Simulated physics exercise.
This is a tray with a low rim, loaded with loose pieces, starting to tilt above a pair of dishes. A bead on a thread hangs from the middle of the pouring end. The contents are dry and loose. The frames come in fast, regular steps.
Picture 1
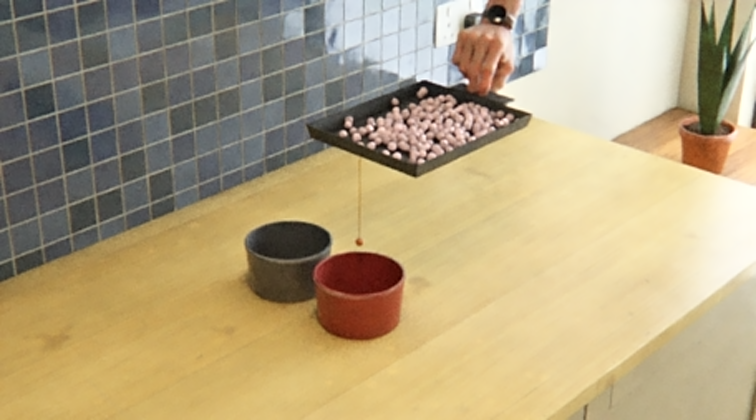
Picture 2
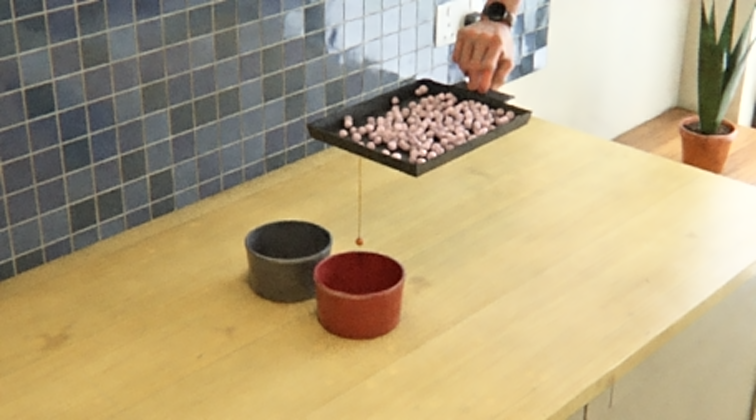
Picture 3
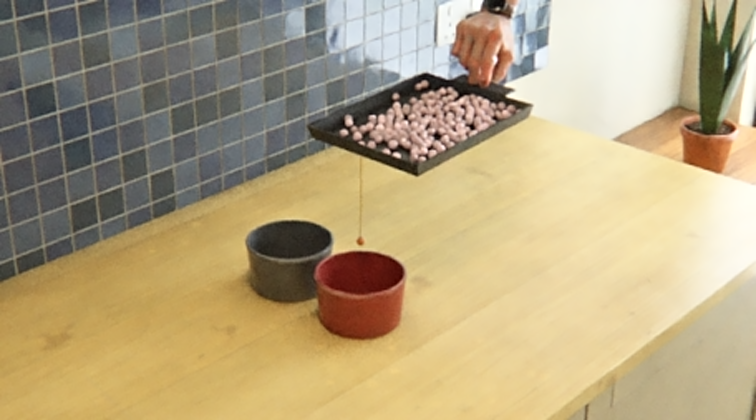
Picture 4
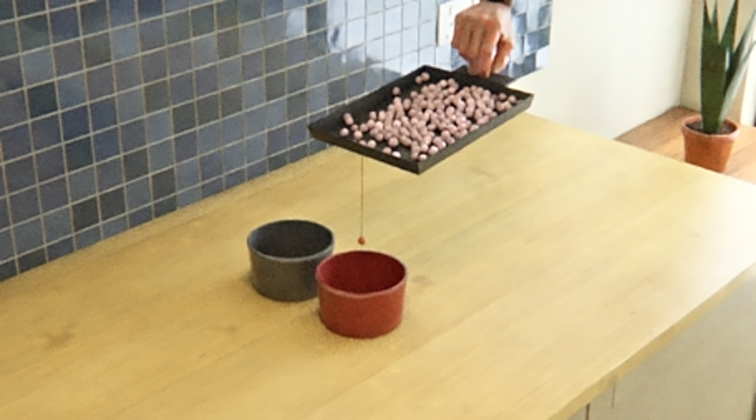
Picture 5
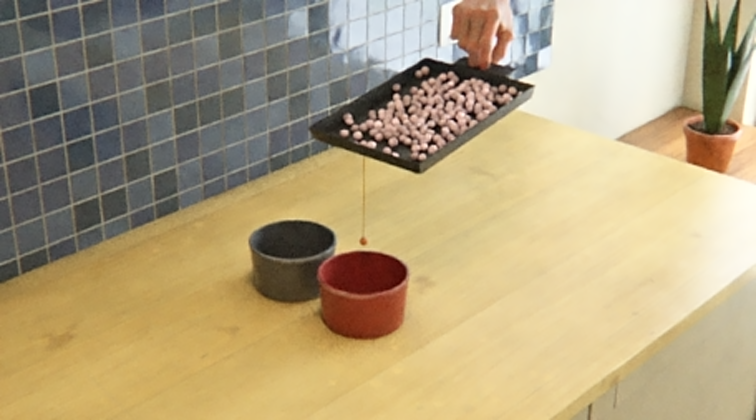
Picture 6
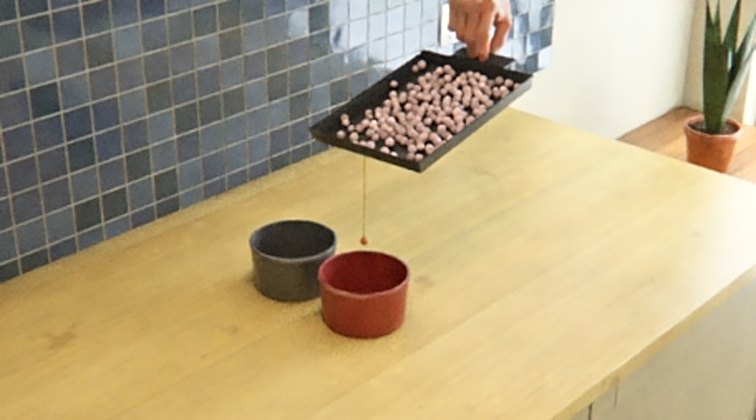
To begin with, a hand holds a dark, low-rimmed tray of small pink balls level above a dark grey dish and a red dish, with a bead hanging on a thread. The hand then raises the far end slightly, tilting the tray toward its left corner, and the balls begin to shift.
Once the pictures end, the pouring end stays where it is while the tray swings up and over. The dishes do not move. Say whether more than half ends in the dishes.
They take more than half between them.
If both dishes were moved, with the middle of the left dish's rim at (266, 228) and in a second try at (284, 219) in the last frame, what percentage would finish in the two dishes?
Roughly 80 per cent, and 50 per cent.
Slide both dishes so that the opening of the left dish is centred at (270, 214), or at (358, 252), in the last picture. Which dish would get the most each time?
The first try: The right one. The second: The left-hand dish.
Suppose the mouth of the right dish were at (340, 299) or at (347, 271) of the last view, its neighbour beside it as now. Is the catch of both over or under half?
First the smaller part, then above a half.
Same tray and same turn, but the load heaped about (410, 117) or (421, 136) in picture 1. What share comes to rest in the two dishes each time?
Roughly 90 per cent, and 90 per cent.
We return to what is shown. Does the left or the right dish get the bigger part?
It is the left dish.
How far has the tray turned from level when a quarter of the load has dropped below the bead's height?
Near 75 degrees.
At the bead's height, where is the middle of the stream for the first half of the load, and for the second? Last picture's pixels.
First near (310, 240), later near (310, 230).
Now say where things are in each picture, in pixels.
Corners of the pouring end at (311, 124) and (416, 164), level; middle of the load at (432, 130), sugar pearls; left dish at (258, 273); right dish at (328, 308); bead on its thread at (359, 242), in the first frame.
Corners of the pouring end at (311, 124) and (416, 163), level; middle of the load at (433, 129), in the second frame.
Corners of the pouring end at (312, 125) and (417, 162), tipped barely, lowest at the left corner; middle of the load at (433, 126), in the third frame.
Corners of the pouring end at (312, 125) and (418, 161), tipped a little, lowest at the left corner; middle of the load at (434, 121), in the fourth frame.
Corners of the pouring end at (314, 127) and (418, 161), tipped a little, lowest at the left corner; middle of the load at (434, 117), a small part on the move, in the fifth frame.
Corners of the pouring end at (314, 128) and (418, 160), tipped a little, lowest at the left corner; middle of the load at (430, 114), nearly all on the move; left dish at (263, 272); right dish at (333, 307), in the sixth frame.
Soon after the last picture, tray tipped steeply; nearly all on the tray; a stray few in the left dish; a stray few in the air.
A little later, tray tipped right over; a small part on the tray; about a quarter in the right dish; about half in the left dish; a small part outside both; a small part in the air.
Later still, tray tipped past a quarter turn; about a quarter in the right dish; about two thirds in the left dish; a small part outside both.
By the end, tray tipped past a quarter turn; about a quarter in the right dish; about two thirds in the left dish; a small part outside both.
